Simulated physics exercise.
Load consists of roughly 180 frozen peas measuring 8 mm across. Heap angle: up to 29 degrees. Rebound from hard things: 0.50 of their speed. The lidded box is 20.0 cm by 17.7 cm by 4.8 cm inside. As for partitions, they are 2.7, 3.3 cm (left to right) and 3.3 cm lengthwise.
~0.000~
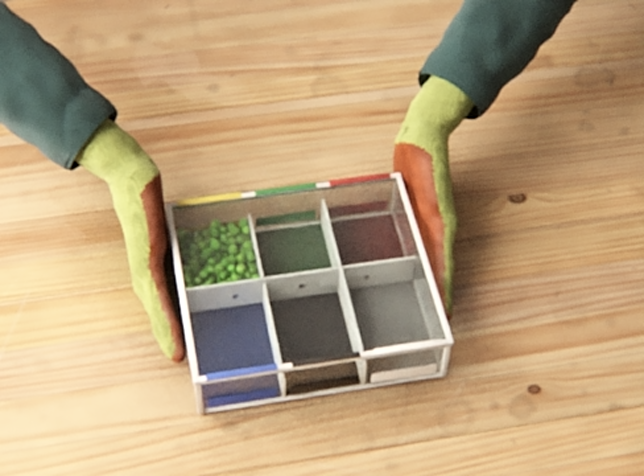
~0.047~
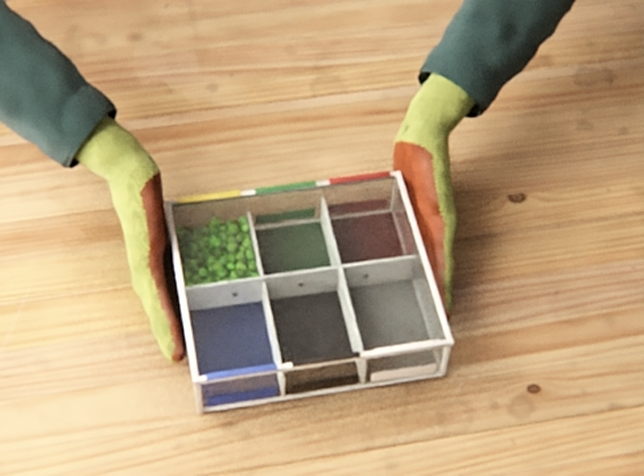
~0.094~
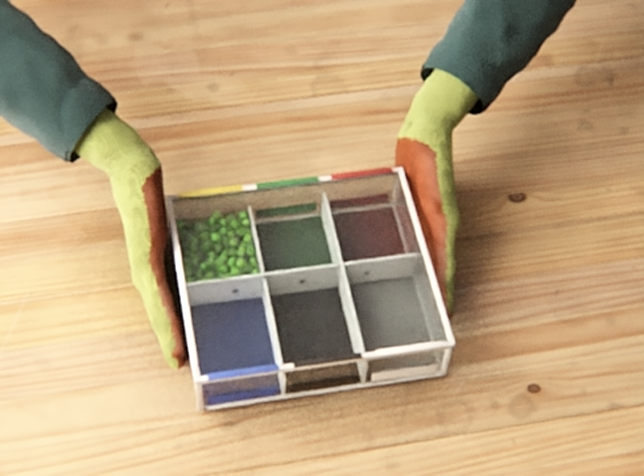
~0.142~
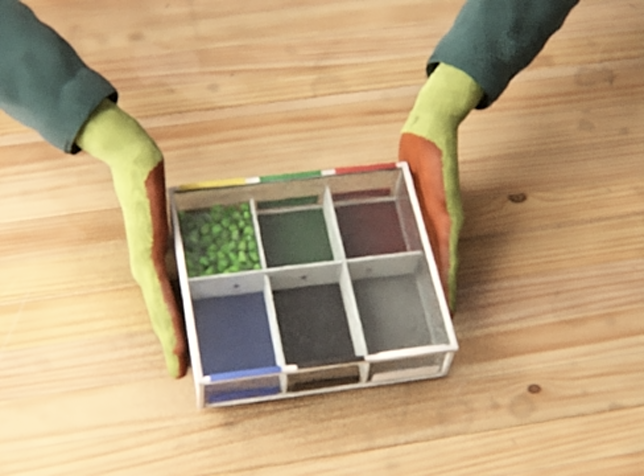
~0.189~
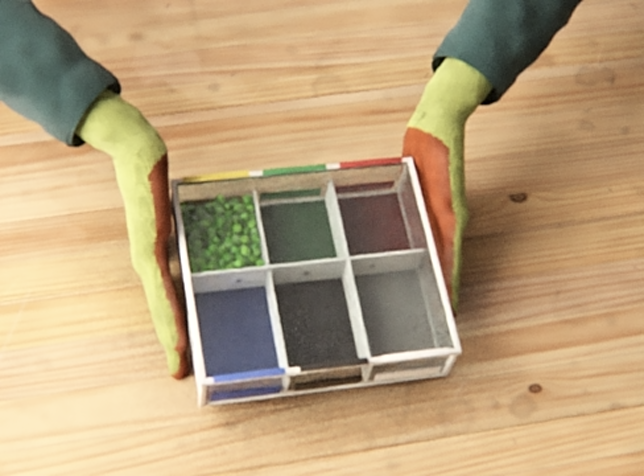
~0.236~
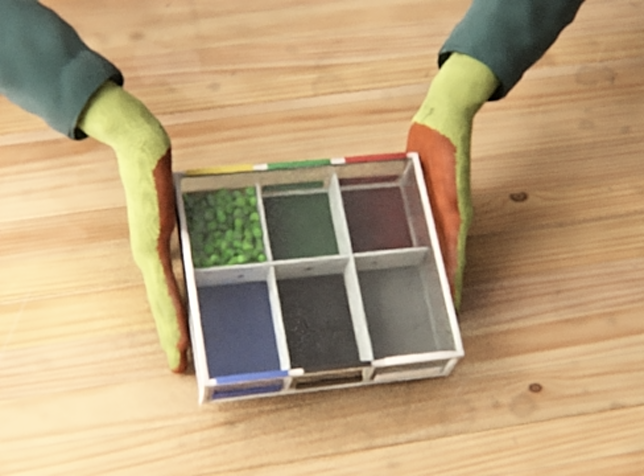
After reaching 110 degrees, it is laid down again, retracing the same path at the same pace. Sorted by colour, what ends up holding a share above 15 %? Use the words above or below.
Red: Below; blue: Below; green: Below; yellow: Above; white: Above; black: Above.
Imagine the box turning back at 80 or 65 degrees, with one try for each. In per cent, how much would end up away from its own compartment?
I'd put them near 35 and 20 percent in that order.
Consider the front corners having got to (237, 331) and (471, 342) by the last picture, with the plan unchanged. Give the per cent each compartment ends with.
By the end red holds 40%, blue holds 0%, green holds 5%, yellow holds 5%, white holds 50% and black holds 0%.
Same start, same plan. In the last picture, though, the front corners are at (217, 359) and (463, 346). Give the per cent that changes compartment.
Around 90 per cent, it would seem.
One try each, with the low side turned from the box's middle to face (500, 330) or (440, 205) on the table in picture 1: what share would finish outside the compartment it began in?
I'd put it at roughly 100 per cent for the first tilt and roughly 80 per cent for the second.
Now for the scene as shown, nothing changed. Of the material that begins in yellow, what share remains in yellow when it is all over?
I'd estimate about 40 %.
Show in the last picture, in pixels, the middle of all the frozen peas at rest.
(295, 353) or so.
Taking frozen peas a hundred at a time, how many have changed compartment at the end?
That comes to close to 60 percent.
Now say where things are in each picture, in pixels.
In the first frame, box tilt 0 degrees, front corners at (199, 379) and (447, 341); yellow 100 %.
In the second frame, box tilt 1 degrees, front corners at (198, 378) and (447, 341).
In the third frame, box tilt 3 degrees, front corners at (200, 378) and (449, 343), lowest corner right front.
In the fourth frame, box tilt 7 degrees, front corners at (202, 379) and (452, 346), lowest corner right front.
In the fifth frame, box tilt 11 degrees, front corners at (205, 380) and (455, 349), lowest corner right front.
In the sixth frame, box tilt 15 degrees, front corners at (208, 381) and (458, 352), lowest corner right front; yellow 100 %. Its pace works out near 85 degrees a second.
After 1.40 s, tilt 110 degrees; blue 5 %, green 5 %, yellow 60 %, white 10 %, black 20 %.
After 2.18 s, tilt 50 degrees; blue 5 %, yellow 40 %, white 20 %, black 35 %.
Then, at 2.98 s, tilt 0 degrees; blue 5 %, yellow 40 %, white 25 %, black 30 %.
By 4.0 s all is still; red 0 %, blue 5 %, green 0 %, yellow 40 %, white 25 %, black 30 %.
